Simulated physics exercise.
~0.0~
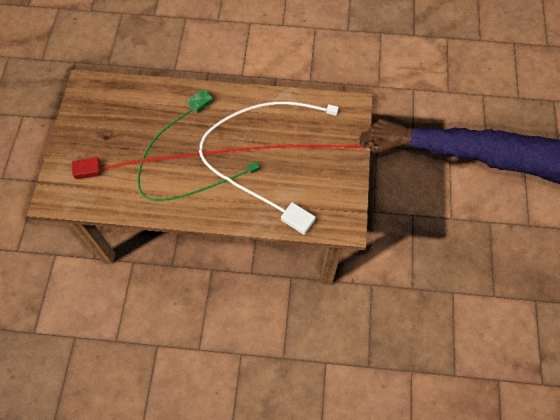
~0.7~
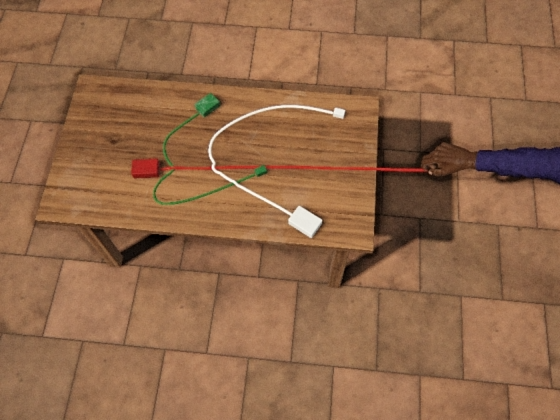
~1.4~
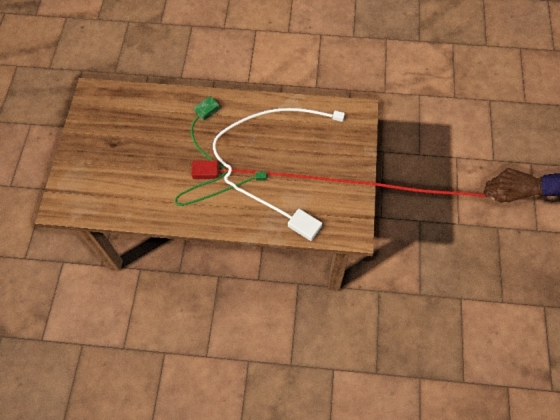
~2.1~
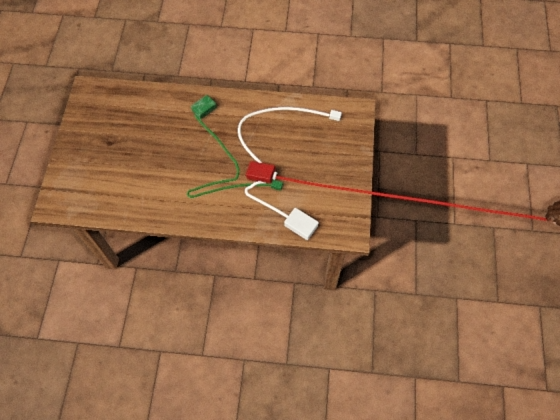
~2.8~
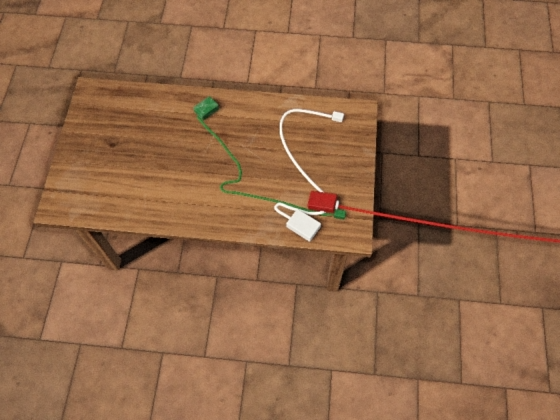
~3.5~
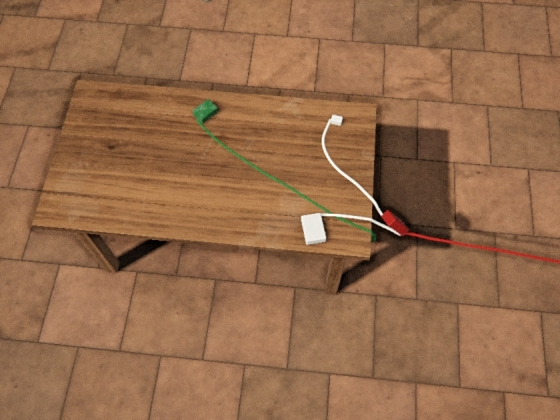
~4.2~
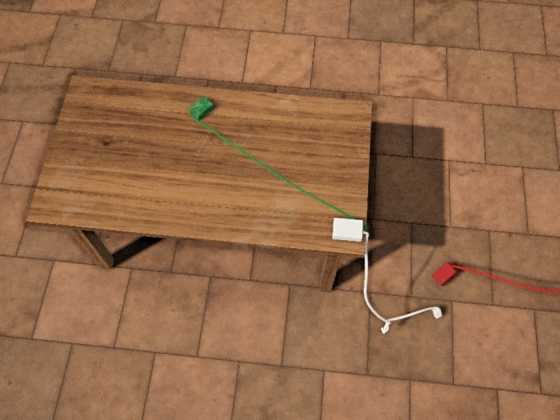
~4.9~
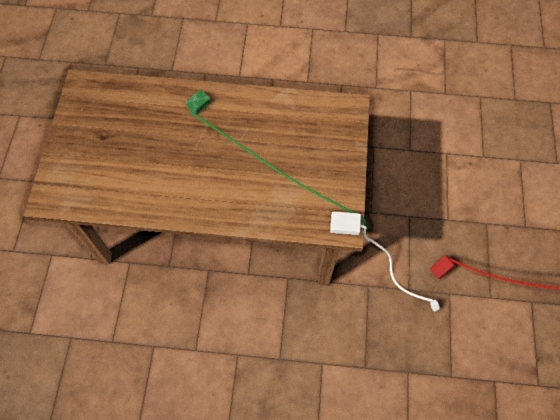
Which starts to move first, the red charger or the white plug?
The red charger starts to move first, sliding right as its lead is pulled. The white plug stays in place until later, when it goes off the table after the red charger has crossed the edge.
